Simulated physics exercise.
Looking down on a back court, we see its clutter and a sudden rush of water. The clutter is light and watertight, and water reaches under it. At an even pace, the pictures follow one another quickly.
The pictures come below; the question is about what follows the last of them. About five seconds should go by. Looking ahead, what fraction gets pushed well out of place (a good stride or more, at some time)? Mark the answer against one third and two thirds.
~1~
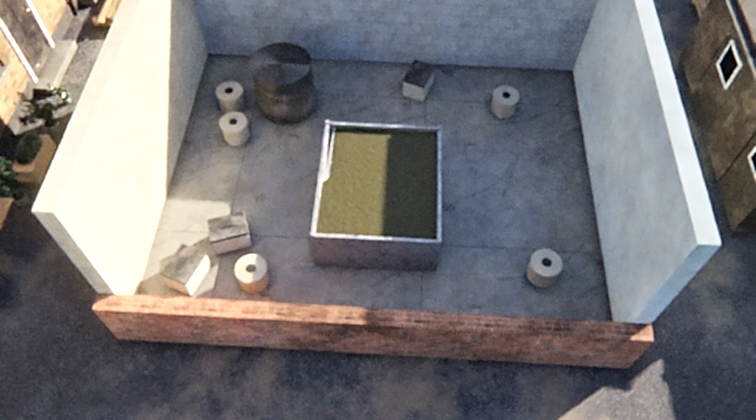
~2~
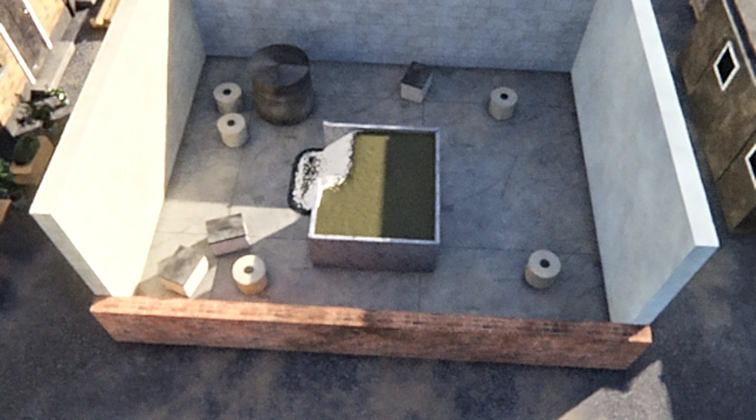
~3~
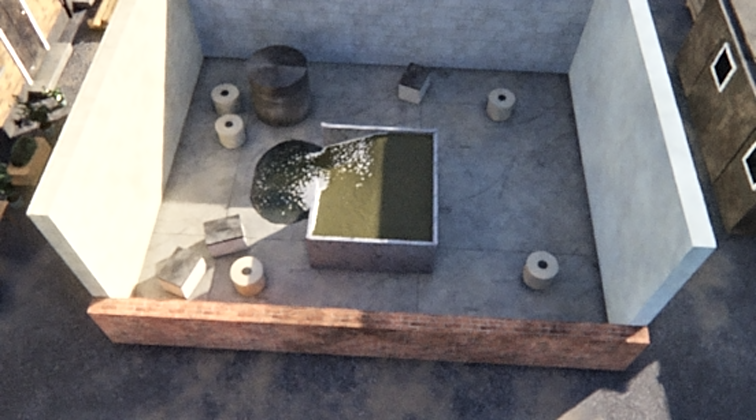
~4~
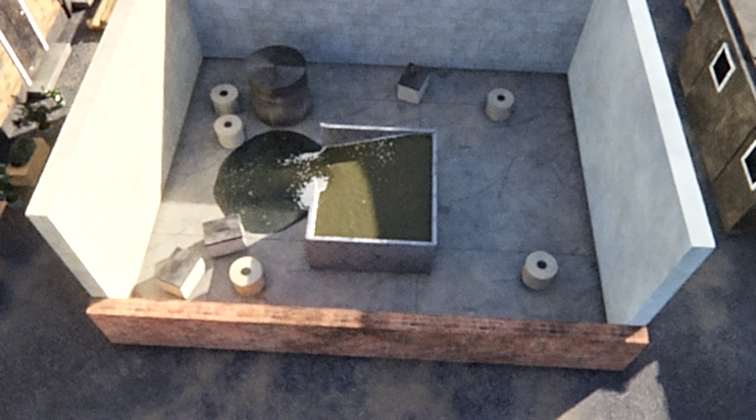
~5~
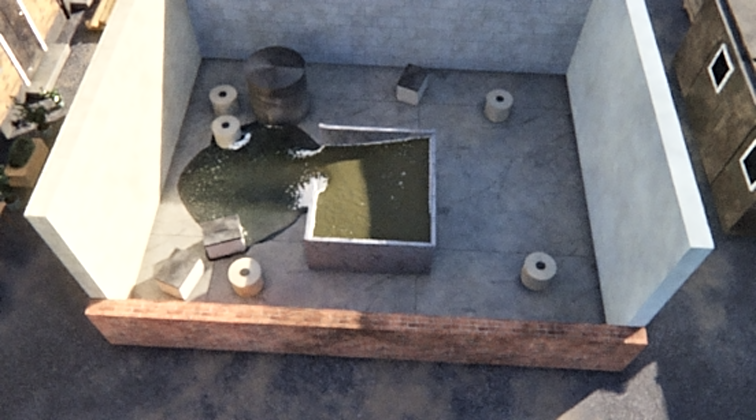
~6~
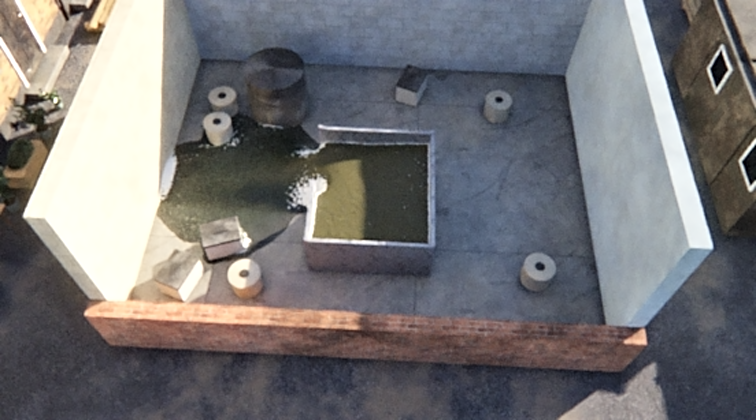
Two thirds or more of them.
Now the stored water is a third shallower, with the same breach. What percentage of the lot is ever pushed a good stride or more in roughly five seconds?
My estimate is around 60 percent.
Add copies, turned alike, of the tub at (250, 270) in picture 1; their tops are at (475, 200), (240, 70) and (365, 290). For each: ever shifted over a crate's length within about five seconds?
Per listing: Largely stays, cleared out, cleared out.
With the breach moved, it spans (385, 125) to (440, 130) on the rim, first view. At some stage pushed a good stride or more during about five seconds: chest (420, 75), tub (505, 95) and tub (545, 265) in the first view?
Each in turn, ends up that far off, ends up that far off, ends up that far off.
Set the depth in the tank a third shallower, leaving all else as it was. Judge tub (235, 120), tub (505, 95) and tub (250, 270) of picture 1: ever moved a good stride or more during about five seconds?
Taking them as listed, the first reached the mark, the second stopped before it and the third reached the mark.
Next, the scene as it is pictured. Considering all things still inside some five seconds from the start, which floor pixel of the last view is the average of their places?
On the floor of the last picture, roughly (432, 175).
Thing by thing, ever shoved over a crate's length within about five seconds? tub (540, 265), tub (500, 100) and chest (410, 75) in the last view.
Listed order gives below that mark, then past that mark, and lastly past that mark.
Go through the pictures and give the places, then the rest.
In the first picture, a tub at (233, 122), on the bottom; a chest at (227, 226) rests on the ground; 0 of 8 have shifted.
In the second picture, a tub at (231, 123), on the bottom; a chest at (225, 227), on the bottom; 0 of 8 have shifted.
In the third picture, a tub at (229, 125) rests on the ground; a chest at (223, 229), on the bottom; 0 of 8 have shifted.
In the fourth picture, a tub at (228, 125), on the bottom; a chest at (222, 229), on the bottom; 0 of 8 have shifted.
In the fifth picture, a tub at (226, 125), on the bottom; a chest at (221, 230) rests on the ground; 0 of 8 have shifted.
In the sixth picture, a tub at (217, 122), on the bottom, close to its start; a chest at (220, 231), on the bottom; 1 of 8 have shifted.
A moment on, 1 of 8 are well off their spots; 1 afloat.
Next, 2 of 8 are well off their spots; 1 afloat.
Later, 4 of 8 are well off their spots; 4 afloat.
In the end, 7 of 8 are well off their spots, and 7 have been at some point; 5 afloat.
